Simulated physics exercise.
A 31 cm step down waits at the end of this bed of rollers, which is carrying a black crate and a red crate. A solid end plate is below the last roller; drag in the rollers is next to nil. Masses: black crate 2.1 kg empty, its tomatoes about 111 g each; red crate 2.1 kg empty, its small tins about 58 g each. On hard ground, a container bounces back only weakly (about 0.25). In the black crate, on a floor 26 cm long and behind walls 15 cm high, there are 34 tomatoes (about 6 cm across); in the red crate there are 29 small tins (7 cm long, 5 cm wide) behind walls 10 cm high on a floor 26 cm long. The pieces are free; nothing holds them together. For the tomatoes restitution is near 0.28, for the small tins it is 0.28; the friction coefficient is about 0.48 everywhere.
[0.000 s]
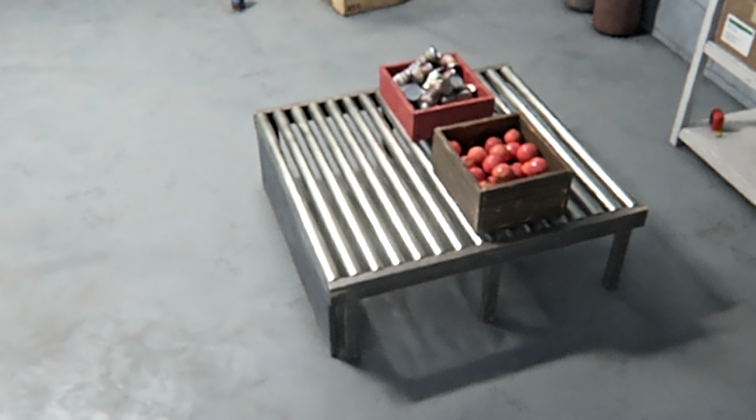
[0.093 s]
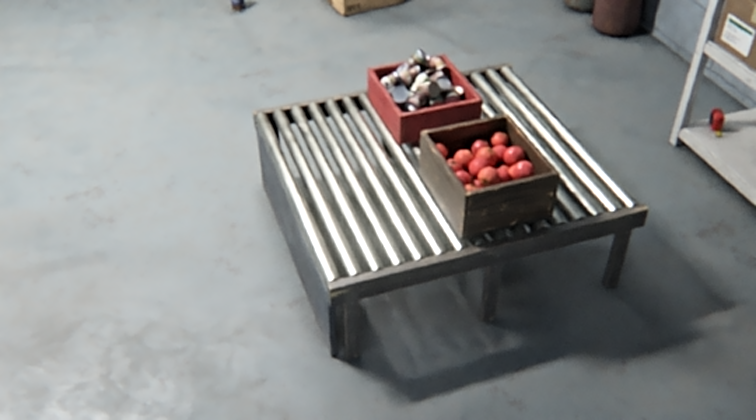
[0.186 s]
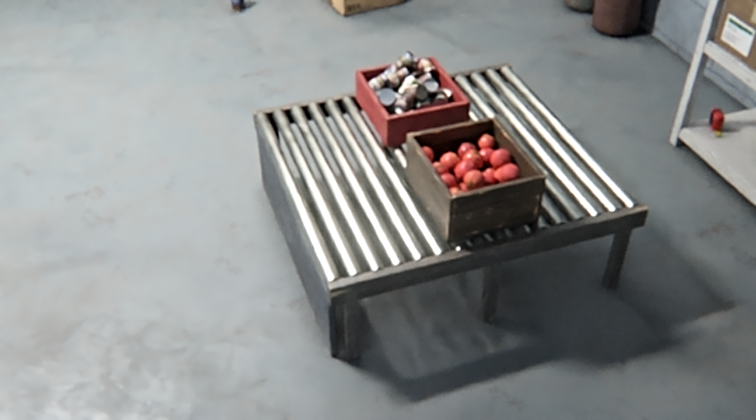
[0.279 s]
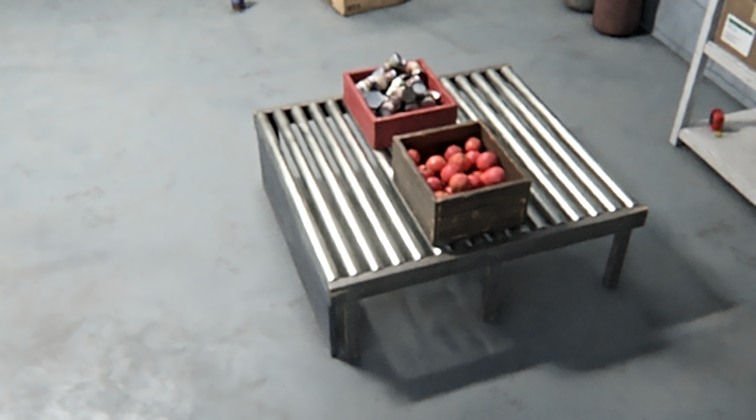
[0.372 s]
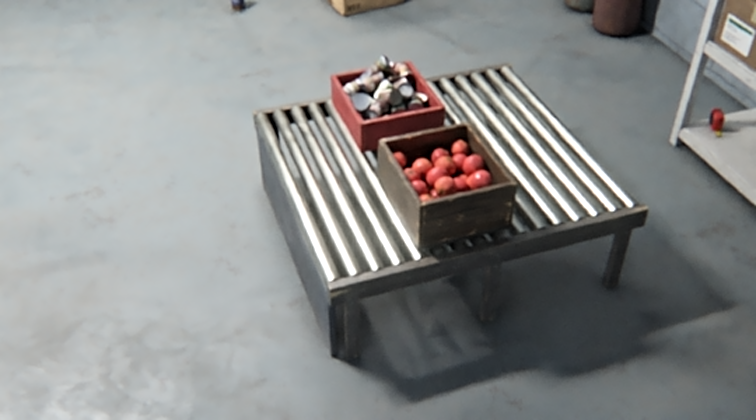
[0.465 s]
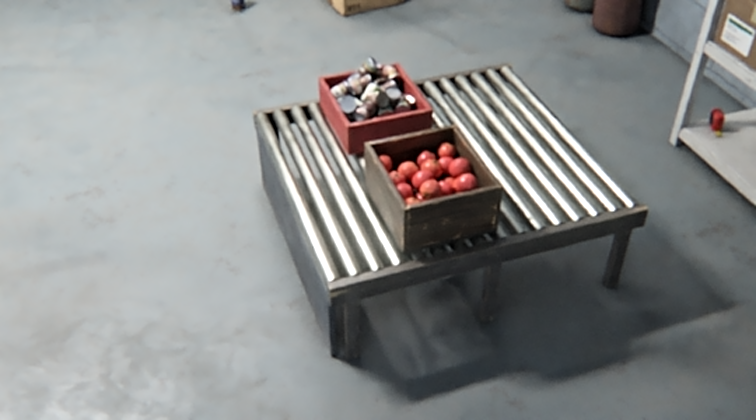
At first, a dark wooden crate of red tomatoes and a red crate of small metallic tins sit side by side on a low roller table, right of its middle. Both crates then slide steadily leftward together across the rollers, ending left of the middle with their contents still inside.
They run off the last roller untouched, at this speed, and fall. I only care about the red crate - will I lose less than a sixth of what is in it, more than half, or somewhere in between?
You will lose more than half of it.
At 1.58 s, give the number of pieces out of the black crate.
For the black crate, some 0.
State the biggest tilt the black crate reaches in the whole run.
95 degrees.
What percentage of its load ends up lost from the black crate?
Black crate - about 60 per cent.
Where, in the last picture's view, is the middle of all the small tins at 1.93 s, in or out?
They're centred near (178, 227).
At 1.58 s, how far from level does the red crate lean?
It leans roughly 60°.
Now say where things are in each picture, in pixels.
In the first picture (places track the rim corner closest to us here), red crate (416, 112); black crate (484, 189); 43 cm to the end; all still inside.
Red crate (403, 114); black crate (469, 193); 39 cm to the end, in the second picture.
Red crate (390, 117); black crate (454, 196); 34 cm to the end, in the third picture.
Red crate (377, 120); black crate (439, 200); 30 cm to the end, in the fourth picture.
Red crate (364, 122); black crate (423, 203); 26 cm to the end, in the fifth picture.
Red crate (351, 125); black crate (408, 207); 21 cm to the end; all still inside, in the sixth picture.
After 0.91 s, the leading end passes the last roller.
After 1.38 s, the black crate leans 8° with 0 of 34 out and the red crate leans 7° with 0 of 29 out.
After 1.58 s, the black crate leans 61° with 0 of 34 out and the red crate leans 59° with 3 of 29 out.
After 1.93 s, the black crate has gone over with 19 of 34 out and the red crate has gone over with 14 of 29 out.
Final count (at 2.96 s), the black crate has gone over with 21 of 34 out and the red crate has gone over with 22 of 29 out. Asked share, 22 of 29, 76 per cent.
